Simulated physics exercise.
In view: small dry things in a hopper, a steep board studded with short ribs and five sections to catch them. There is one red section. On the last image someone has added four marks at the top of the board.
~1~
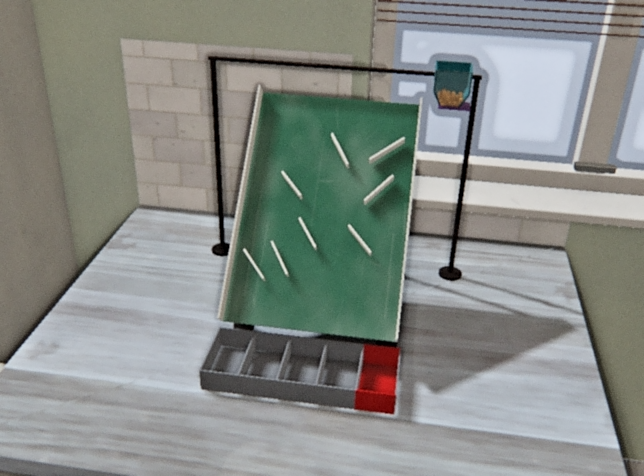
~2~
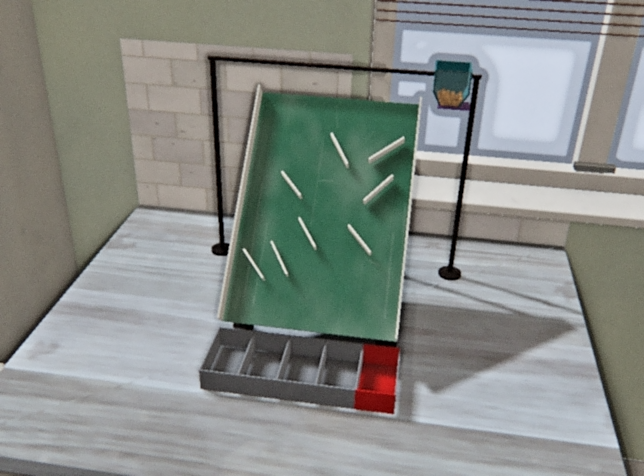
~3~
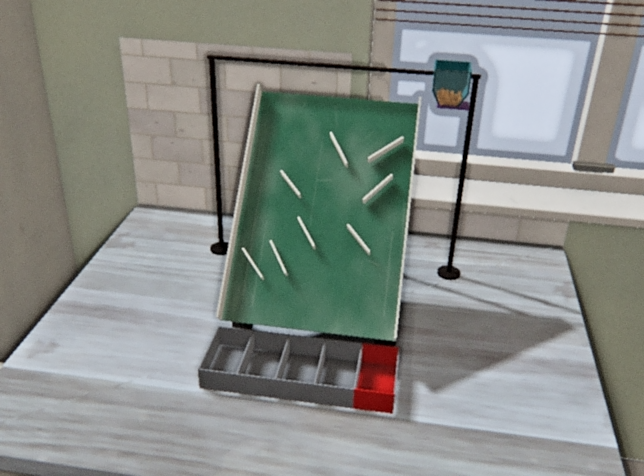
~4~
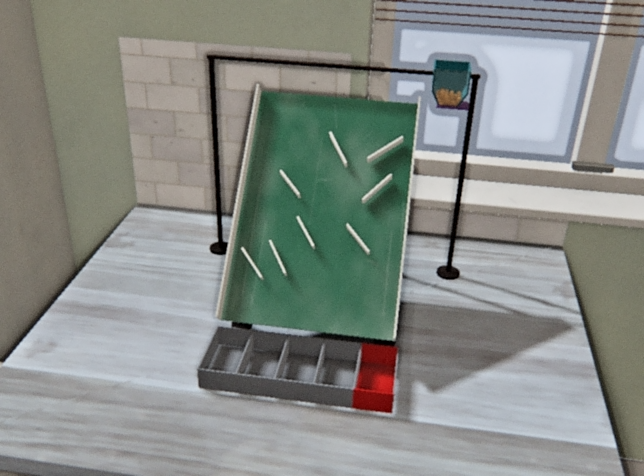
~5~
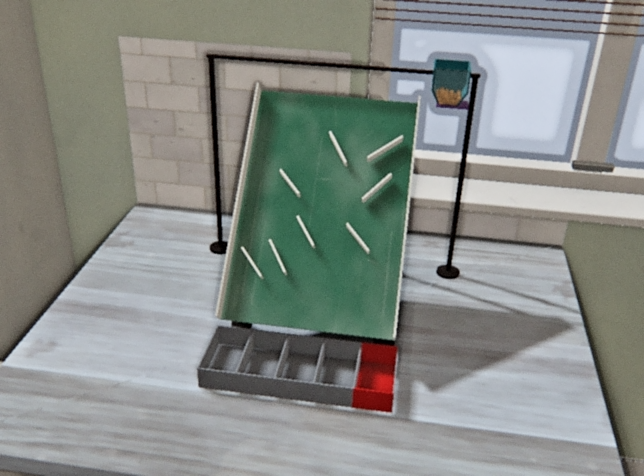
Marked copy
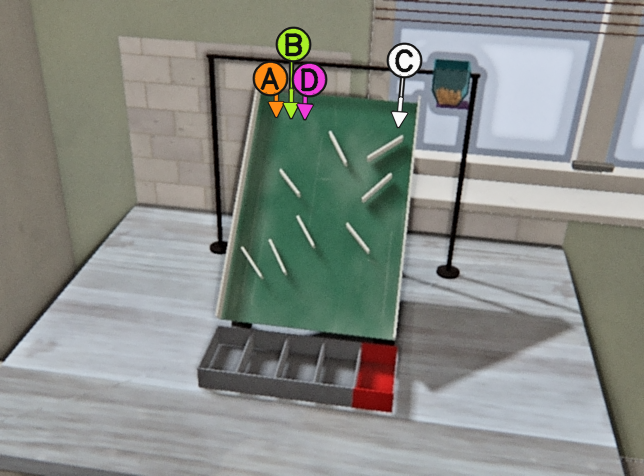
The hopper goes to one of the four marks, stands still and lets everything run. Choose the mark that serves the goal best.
Choose C.
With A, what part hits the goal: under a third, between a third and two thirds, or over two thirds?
It is under a third.
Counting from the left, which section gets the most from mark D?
It is the fourth one.
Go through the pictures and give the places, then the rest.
In the first frame, hopper (450, 97), round wooden beads, door shut.
In the second frame, ribs (331, 133) to (347, 164), (369, 159) to (404, 137), (282, 171) to (300, 195).
In the third frame, ribs (363, 200) to (392, 174), (298, 217) to (314, 246), (348, 224) to (369, 252).
In the fourth frame, ribs (242, 248) to (261, 277), (270, 240) to (285, 273).
In the fifth frame, red section (373, 399), number 5 of 5 from the left.
On the marked copy, mark A meets the board at (276, 111); mark B meets the board at (291, 112); mark C meets the board at (398, 121); mark D meets the board at (304, 113).
With A, about a tenth in the red section, roughly two thirds in other sections, roughly a quarter outside the box.
With B, about a tenth in the red section, roughly two thirds in other sections, roughly a quarter outside the box.
With C, roughly a quarter in the red section, roughly half in other sections, roughly a quarter outside the box.
With D, about a tenth in the red section, roughly two thirds in other sections, roughly a quarter outside the box.
